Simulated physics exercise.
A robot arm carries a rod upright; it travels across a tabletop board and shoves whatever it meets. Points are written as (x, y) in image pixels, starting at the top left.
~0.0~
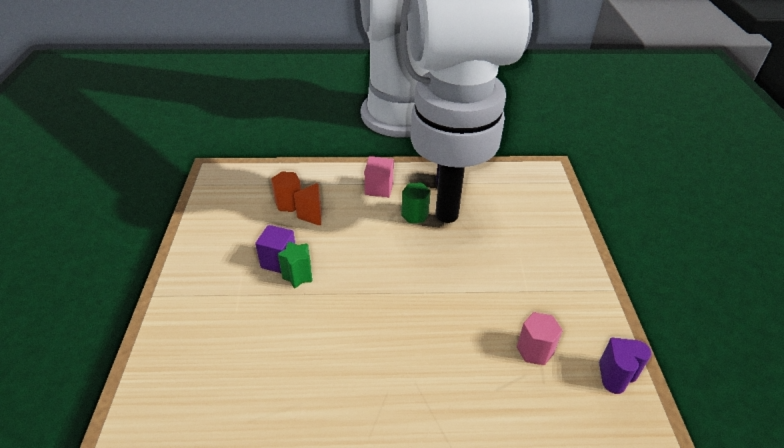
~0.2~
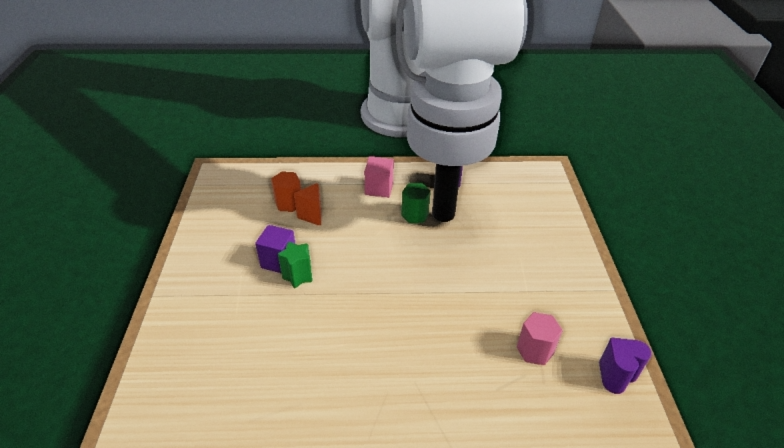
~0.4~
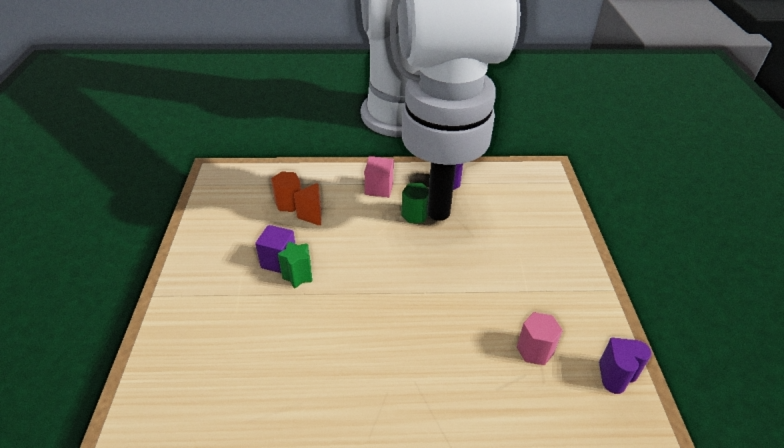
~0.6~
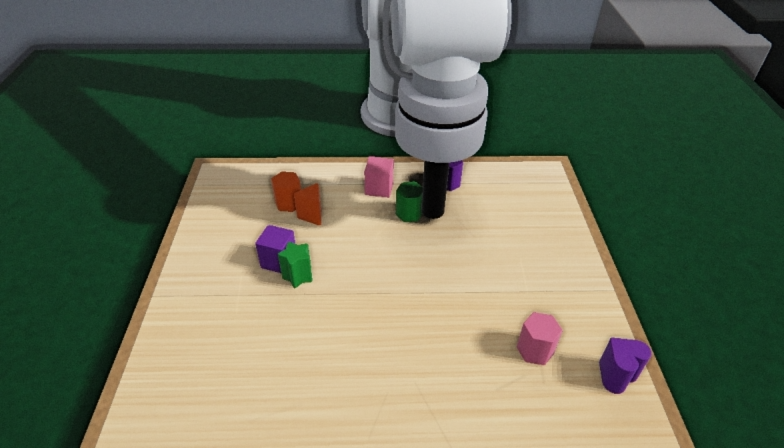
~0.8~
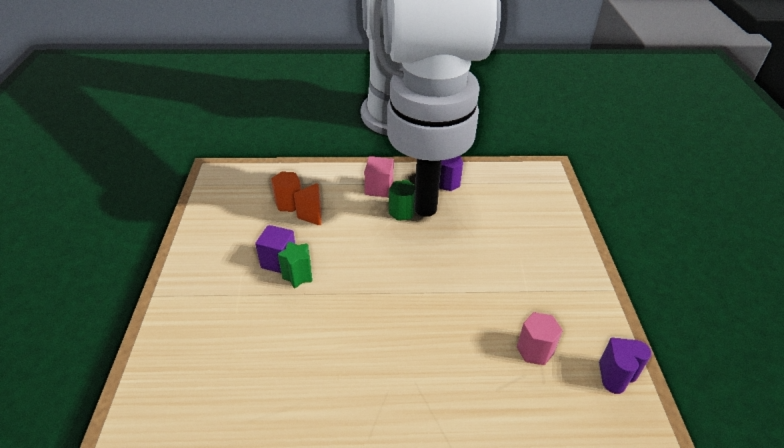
A robot arm with a black rod slid slowly left near the back of a wooden board, nudging a green block slightly left, while the orange, pink, purple and other green blocks stayed still.
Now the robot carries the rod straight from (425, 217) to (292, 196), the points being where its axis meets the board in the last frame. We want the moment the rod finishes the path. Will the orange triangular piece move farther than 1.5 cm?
No - that is not the case.
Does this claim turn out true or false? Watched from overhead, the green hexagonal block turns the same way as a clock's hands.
This is true.
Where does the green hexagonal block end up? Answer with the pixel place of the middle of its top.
Its top middle is near (278, 160).
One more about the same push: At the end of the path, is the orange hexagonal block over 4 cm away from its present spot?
No - that is not the case.
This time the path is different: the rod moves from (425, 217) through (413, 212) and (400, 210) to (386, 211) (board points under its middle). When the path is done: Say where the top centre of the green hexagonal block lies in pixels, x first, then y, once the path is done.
At (364, 181).
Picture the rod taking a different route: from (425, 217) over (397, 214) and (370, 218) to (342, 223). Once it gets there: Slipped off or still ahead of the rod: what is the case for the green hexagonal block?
Fallen away.
What follows on the original path. One third of the way, rod (379, 204); green hexagonal block (357, 180).
Two thirds of the way, rod (335, 197); green hexagonal block (312, 172), turned 20° clockwise.
At the end, rod (291, 190); orange hexagonal block (265, 181), turned 55° anticlockwise; orange triangular piece (305, 193), turned 35° anticlockwise; pink square in place; green hexagonal block (278, 160), turned 55° clockwise.
